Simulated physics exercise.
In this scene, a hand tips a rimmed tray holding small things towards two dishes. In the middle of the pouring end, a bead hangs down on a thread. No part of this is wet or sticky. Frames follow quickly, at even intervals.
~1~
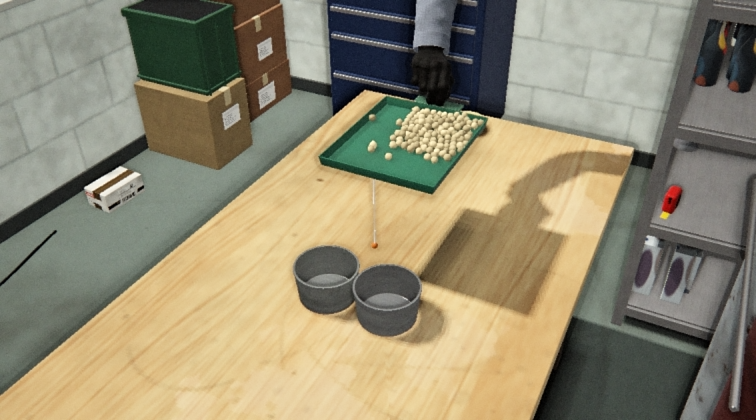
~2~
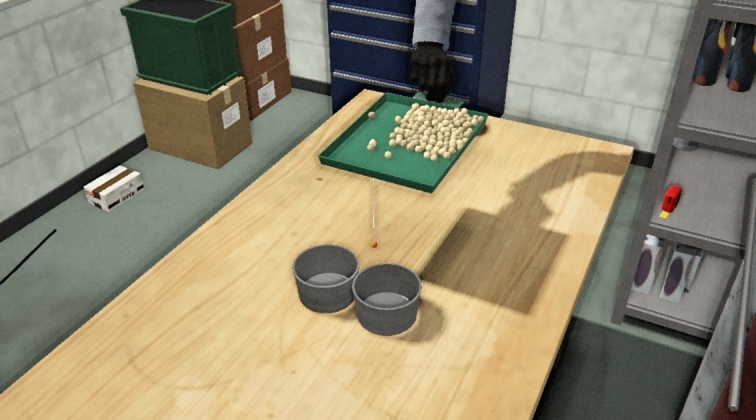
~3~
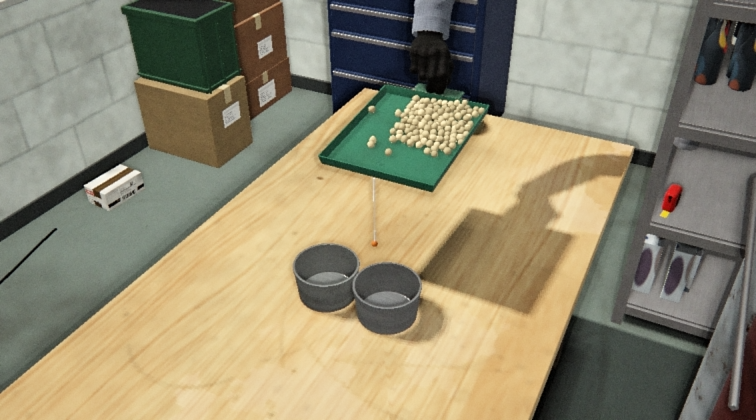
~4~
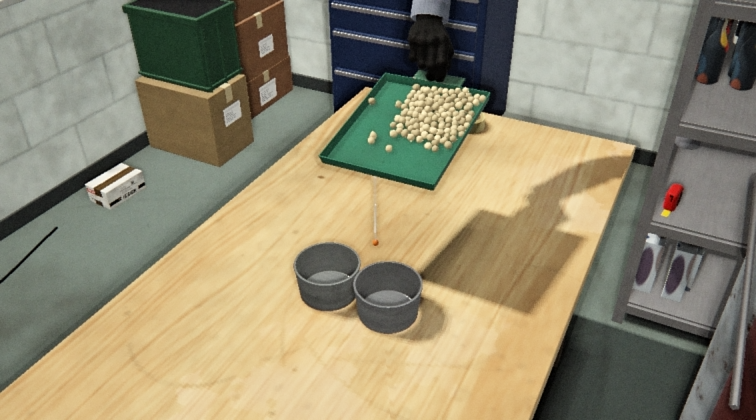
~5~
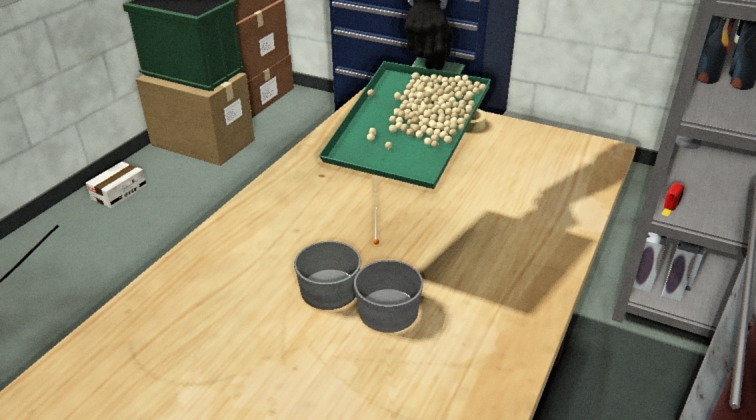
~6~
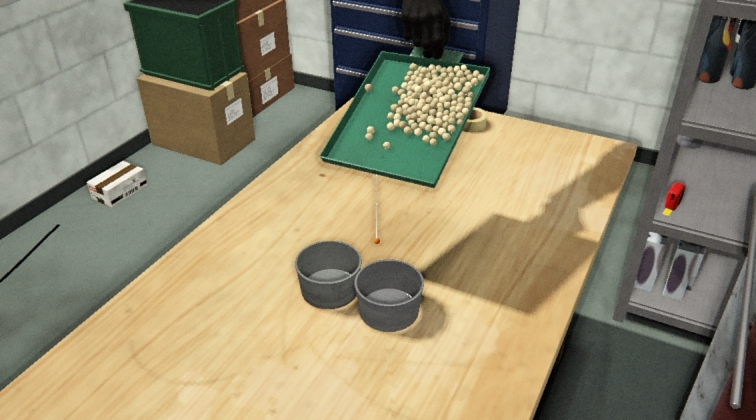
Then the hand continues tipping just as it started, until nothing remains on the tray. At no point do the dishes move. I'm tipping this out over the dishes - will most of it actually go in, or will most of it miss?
The caught share tops half.
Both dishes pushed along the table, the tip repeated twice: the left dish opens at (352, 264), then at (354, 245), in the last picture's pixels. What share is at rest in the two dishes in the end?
Near 60 % and 30 %.
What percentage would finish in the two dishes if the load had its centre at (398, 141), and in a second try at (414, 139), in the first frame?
First about 80, then 90 per cent.
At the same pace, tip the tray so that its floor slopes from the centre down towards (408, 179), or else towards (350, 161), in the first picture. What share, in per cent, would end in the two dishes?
So it's 40 percent with the first slope and 30 percent with the other.
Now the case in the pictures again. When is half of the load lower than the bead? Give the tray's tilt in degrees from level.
Close to 110 degrees, I reckon.
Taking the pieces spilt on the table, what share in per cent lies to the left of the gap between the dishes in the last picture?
It works out to some 90 per cent.
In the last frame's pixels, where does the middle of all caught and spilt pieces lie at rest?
About (339, 289).
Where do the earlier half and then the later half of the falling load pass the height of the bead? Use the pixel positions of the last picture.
Near (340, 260) and later near (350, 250).
Shortly afterwards, tray tipped steeply; the bulk on the tray; only a few in the left dish; near a quarter in the air.
Next, tray tipped past a quarter turn; near half on the tray; a little in the right dish; near a quarter in the left dish; a little outside both; a little in the air.
Some moments later, tray tipped past a quarter turn; near a quarter in the right dish; near half in the left dish; near a quarter outside both; only a few in the air.
In the end, tray tipped past a quarter turn; near a quarter in the right dish; near half in the left dish; near a quarter outside both.
